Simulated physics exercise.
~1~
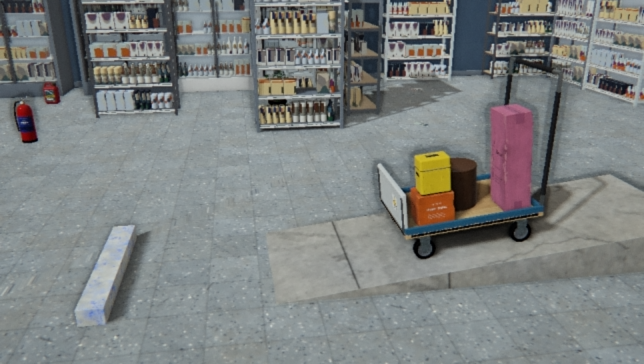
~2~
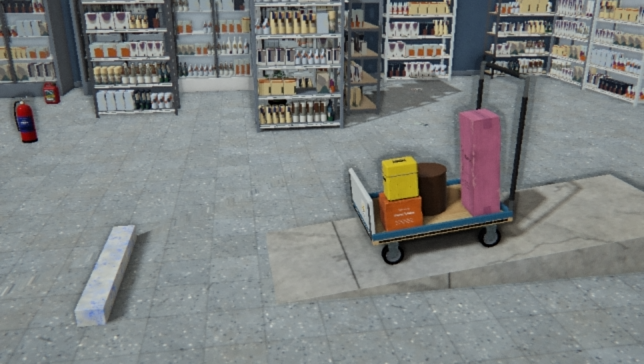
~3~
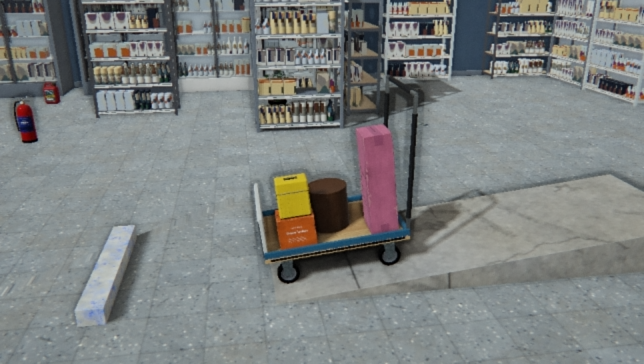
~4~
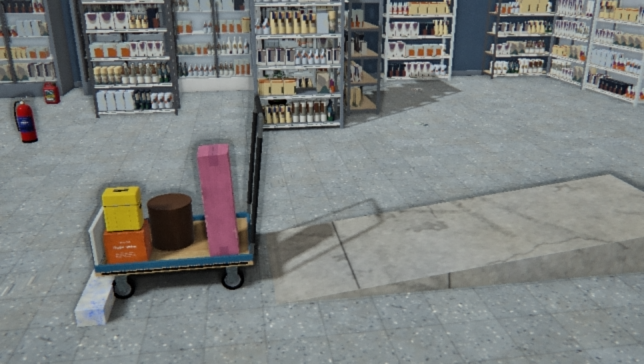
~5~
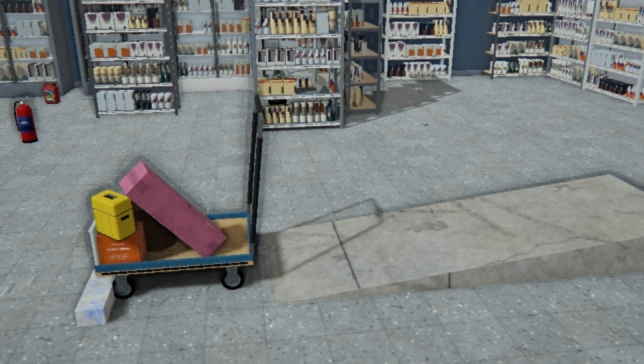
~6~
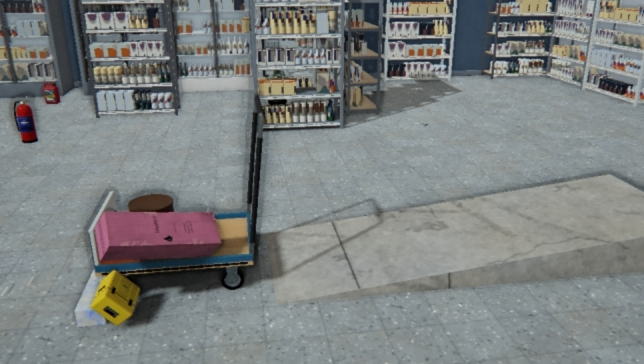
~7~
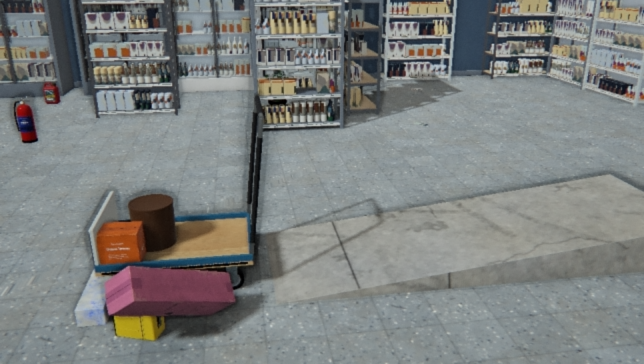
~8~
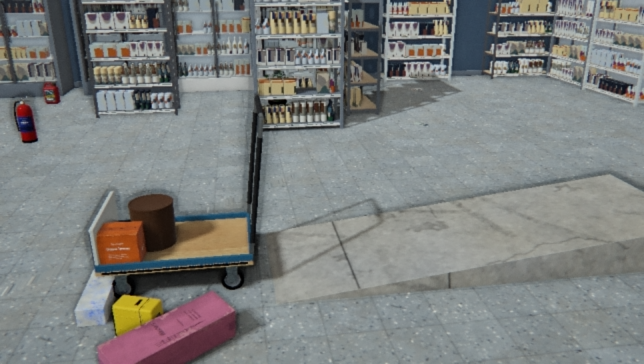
Trolley rolling left down a ramp and stopping at a kerb, pink box and yellow toolbox toppling off onto the floor.
